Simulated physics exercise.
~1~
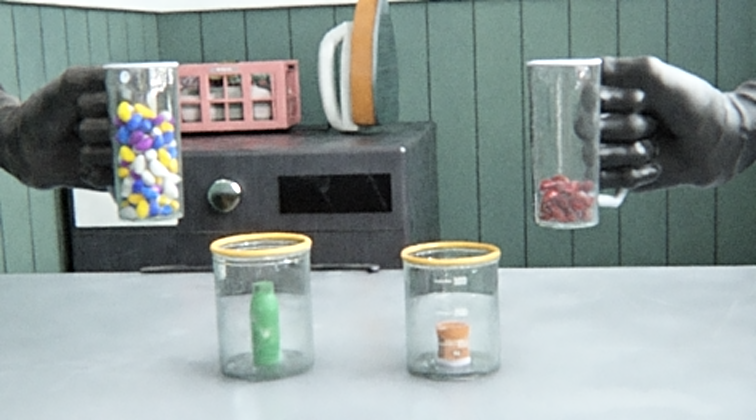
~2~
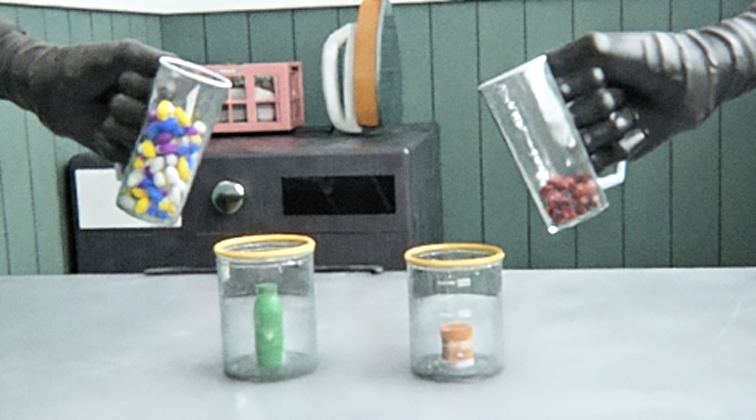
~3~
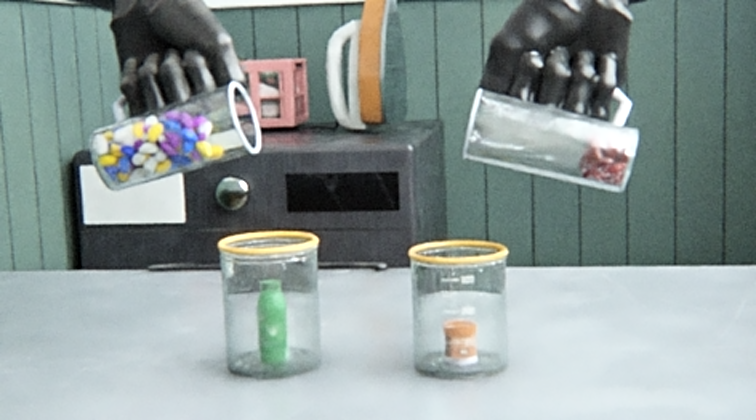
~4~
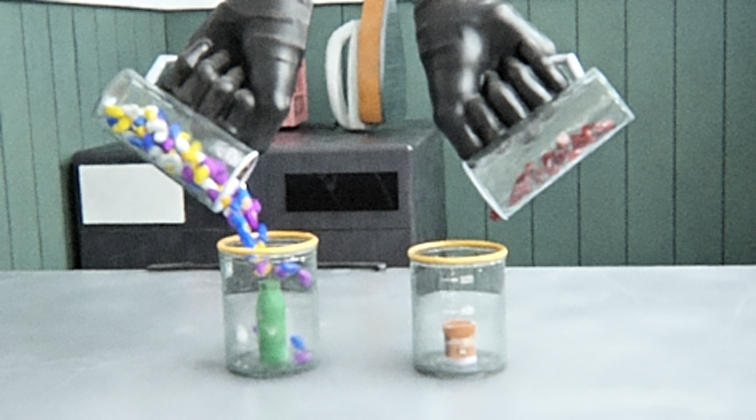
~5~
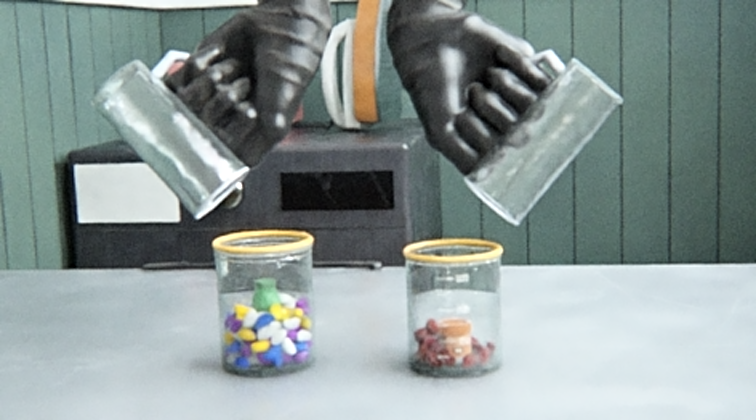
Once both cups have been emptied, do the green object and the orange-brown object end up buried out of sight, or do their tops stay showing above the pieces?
Both tops stay showing. The green object pokes out above the colourful pieces on the left, and the orange-brown one still shows above the dark red pieces on the right.
